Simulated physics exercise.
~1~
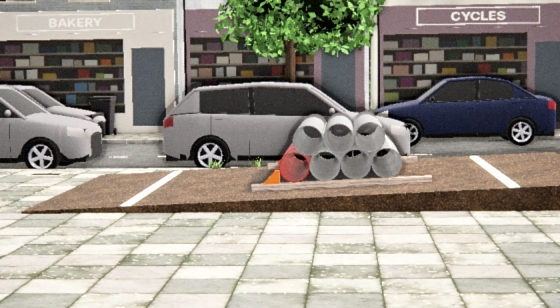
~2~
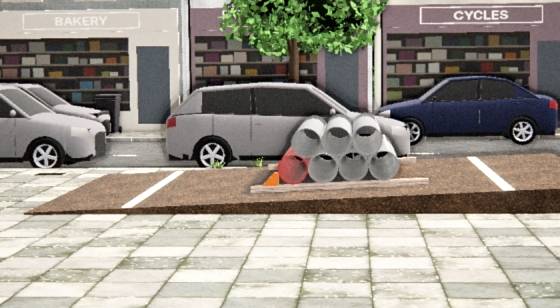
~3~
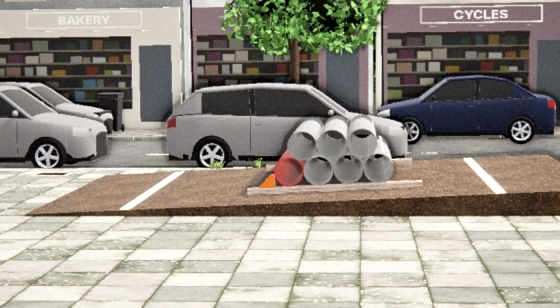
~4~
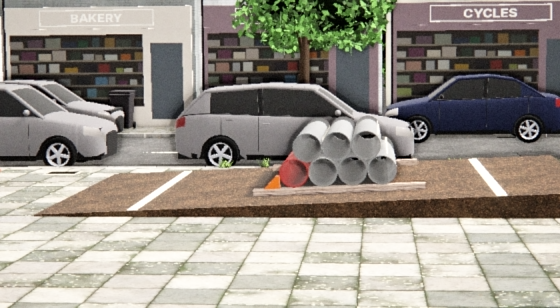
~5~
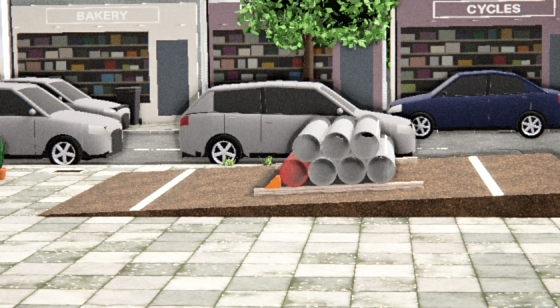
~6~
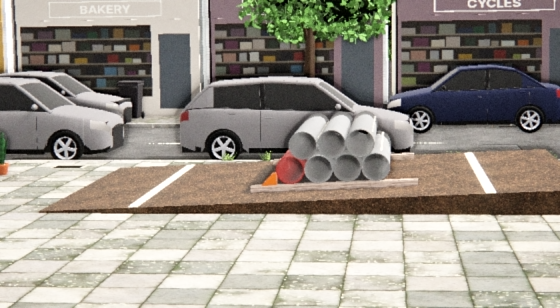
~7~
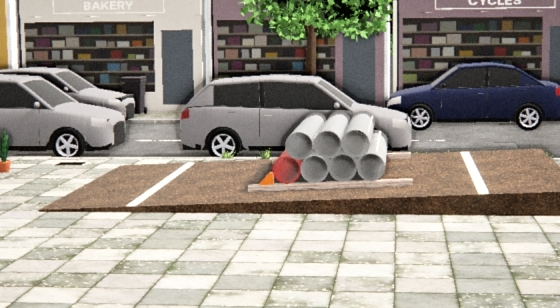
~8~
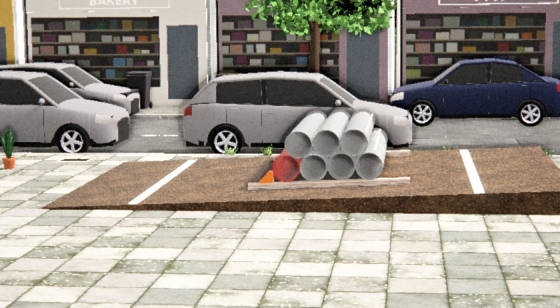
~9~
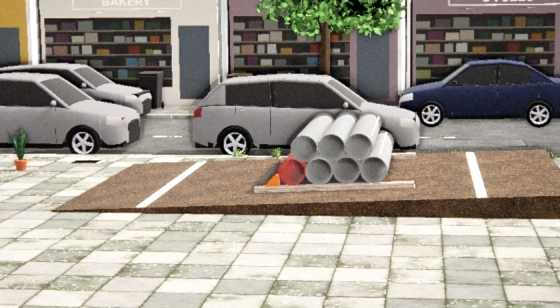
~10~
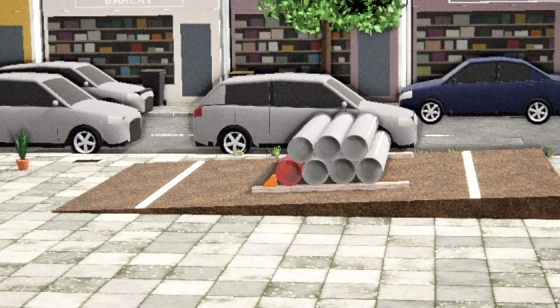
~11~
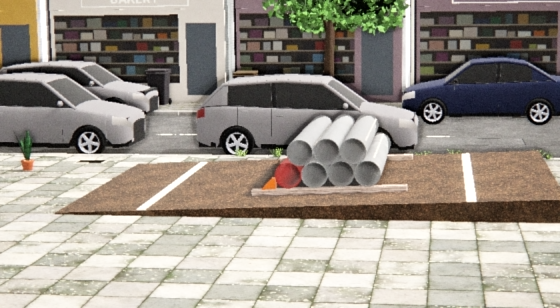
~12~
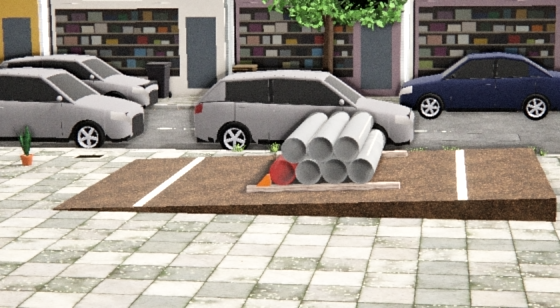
On a street storage pad before parked cars, stacked grey pipes and one red pipe staying still as the view slowly shifts.
